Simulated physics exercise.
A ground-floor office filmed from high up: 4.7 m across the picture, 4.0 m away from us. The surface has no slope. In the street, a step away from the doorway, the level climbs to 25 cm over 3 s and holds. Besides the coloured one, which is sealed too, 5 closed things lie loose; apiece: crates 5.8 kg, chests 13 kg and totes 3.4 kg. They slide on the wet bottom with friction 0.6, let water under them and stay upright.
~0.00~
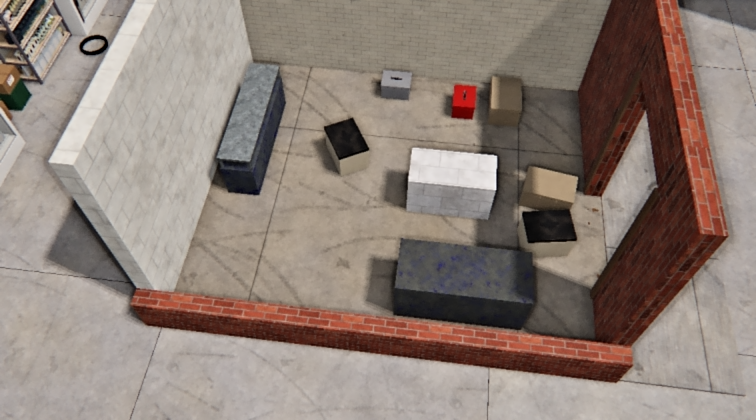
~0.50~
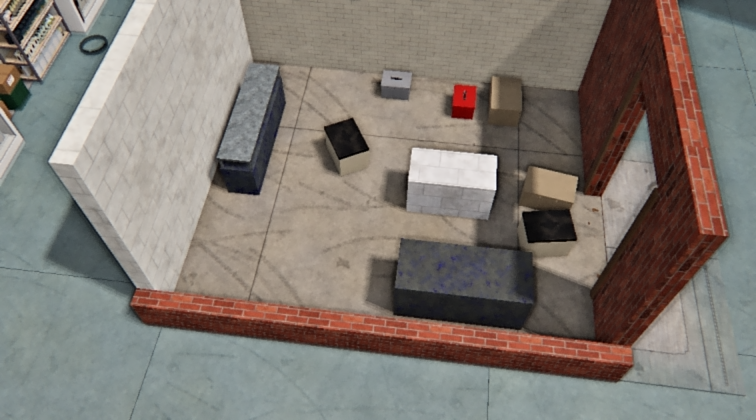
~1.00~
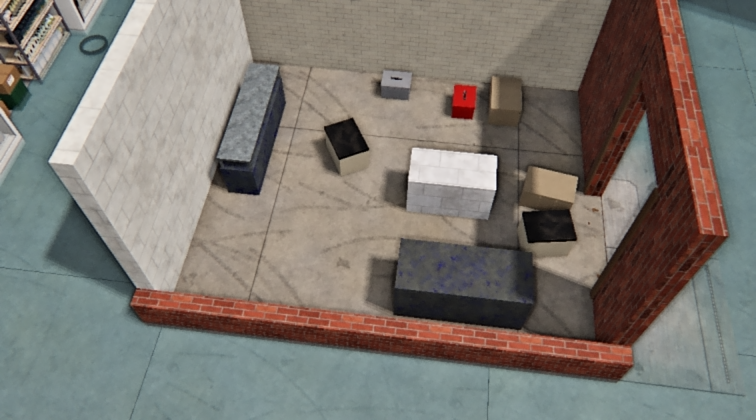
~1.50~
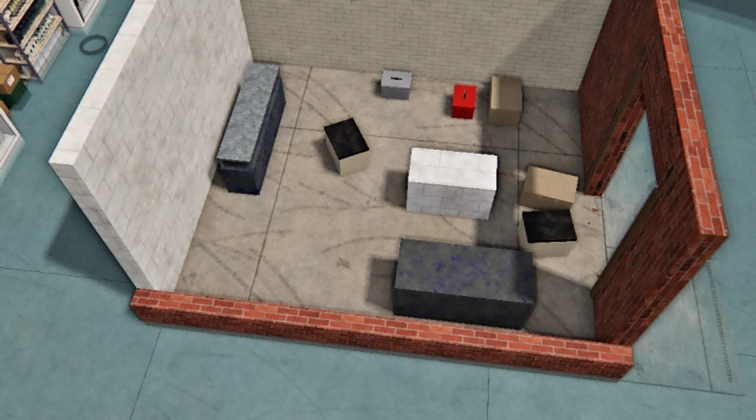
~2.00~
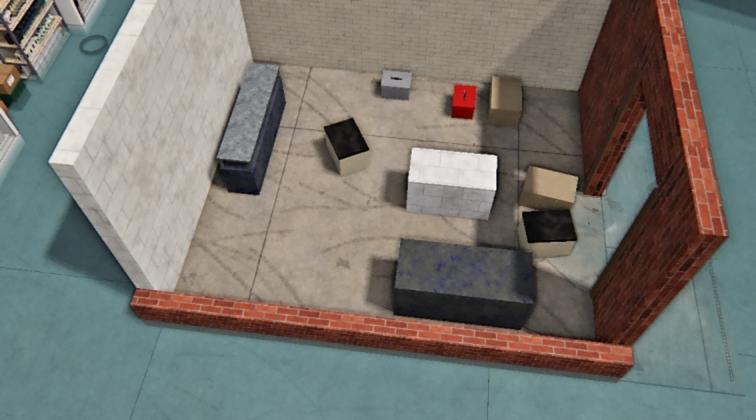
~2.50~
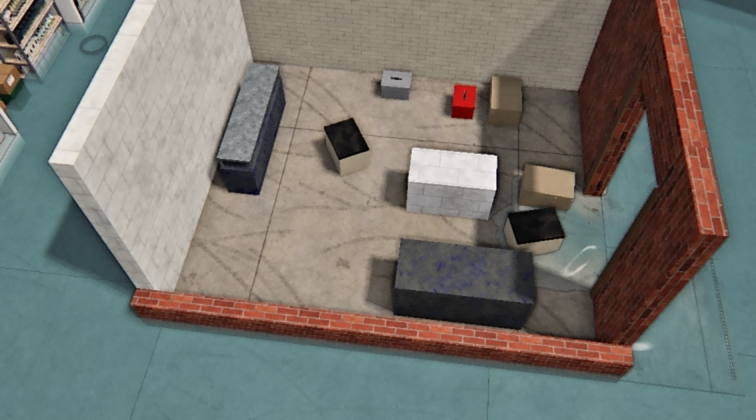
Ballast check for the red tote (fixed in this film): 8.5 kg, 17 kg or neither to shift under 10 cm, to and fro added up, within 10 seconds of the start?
I expect that only the higher weight holds it.
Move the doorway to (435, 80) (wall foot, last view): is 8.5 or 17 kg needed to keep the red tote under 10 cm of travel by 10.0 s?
In that case neither weight holds it.
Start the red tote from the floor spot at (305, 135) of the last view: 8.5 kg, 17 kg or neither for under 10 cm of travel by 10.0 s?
Only the larger holds.
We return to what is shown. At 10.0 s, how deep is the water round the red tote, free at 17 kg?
About 7 cm.
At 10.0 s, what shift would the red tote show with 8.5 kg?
Roughly 200 cm.
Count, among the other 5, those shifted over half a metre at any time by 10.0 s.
4 of them.
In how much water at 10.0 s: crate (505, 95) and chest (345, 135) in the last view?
About 7 and 7 cm.
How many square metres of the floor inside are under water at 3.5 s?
About 4.0 m2.
After 3.5 s the red tote would be 0 cm from its start with 8.5 kg and 0 cm from its start with 17 kg; 0 cm of water round it then.
After 4.5 s the red tote would be 7 cm from its start with 8.5 kg and 0 cm from its start with 17 kg; 5 cm of water round it then.
After 7.0 s the red tote would be 140 cm from its start with 8.5 kg and 0 cm from its start with 17 kg; 6 cm of water round it then.
After 10.0 s the red tote would be 185 cm from its start with 8.5 kg and 0 cm from its start with 17 kg; 7 cm of water round it then.
